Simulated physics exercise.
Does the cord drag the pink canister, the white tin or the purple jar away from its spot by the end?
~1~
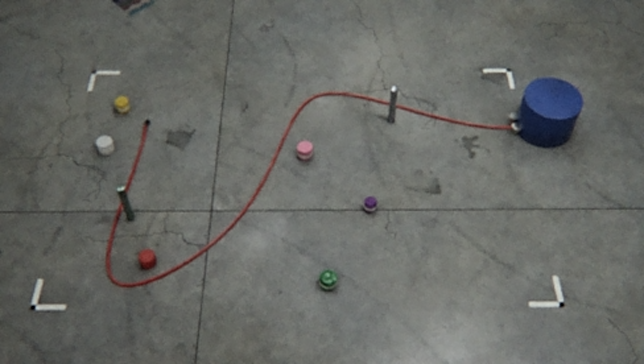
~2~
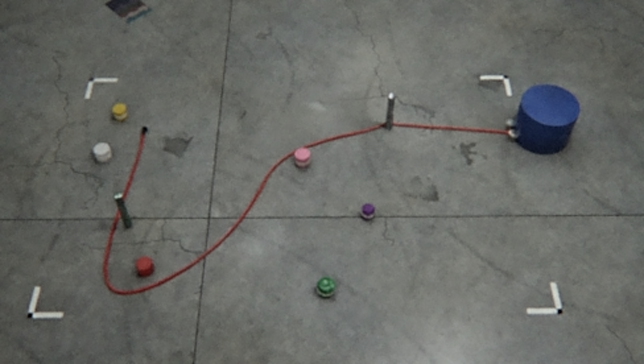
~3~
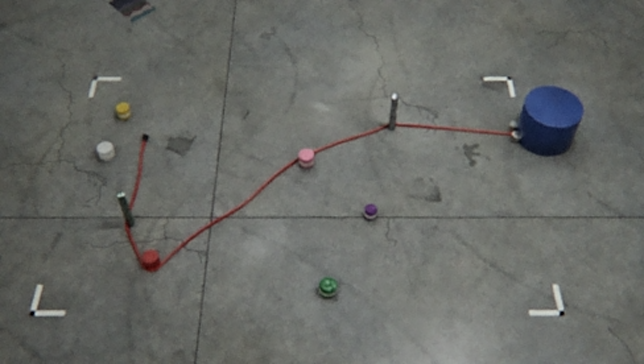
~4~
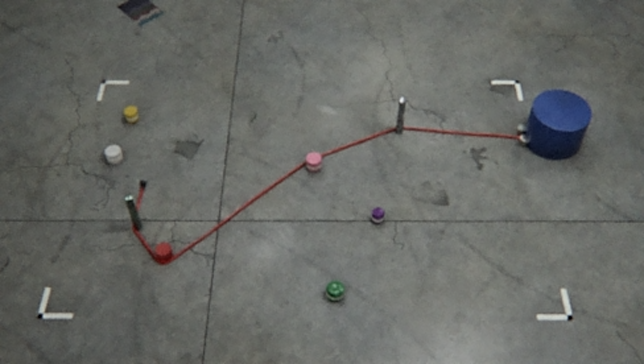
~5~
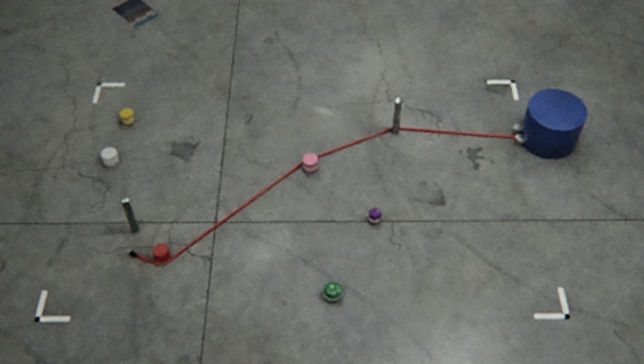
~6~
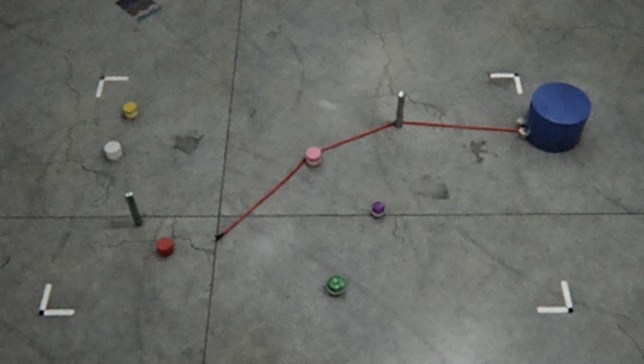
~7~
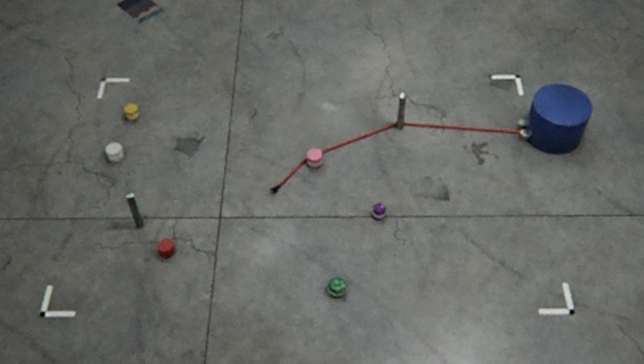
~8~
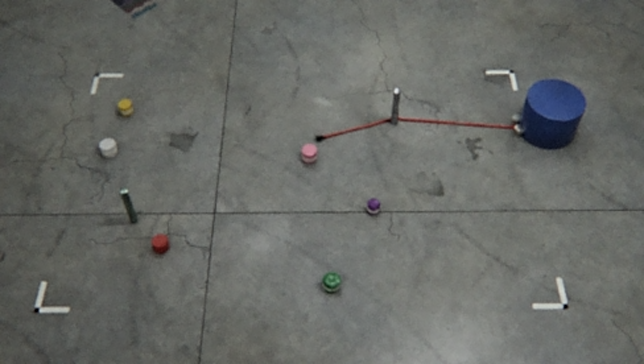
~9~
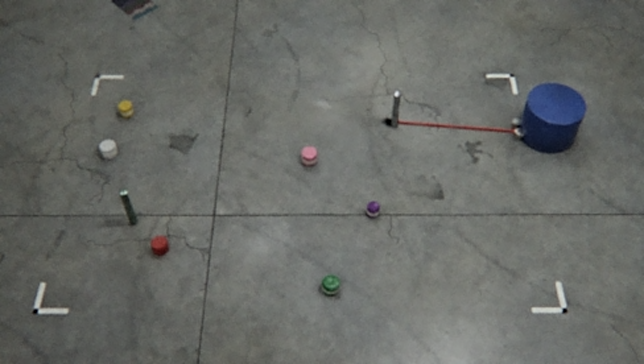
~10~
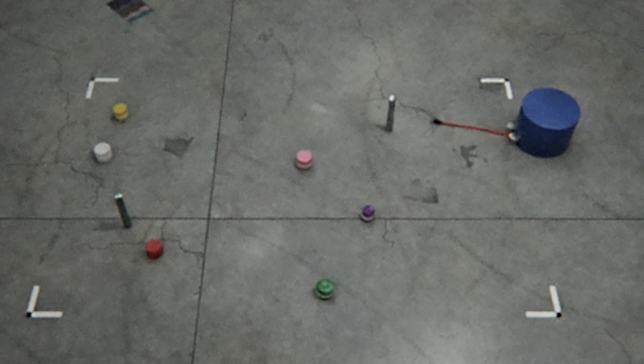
No, the white tin stays put, and the pink canister and the purple jar hardly stir, so all three end up about where they began.
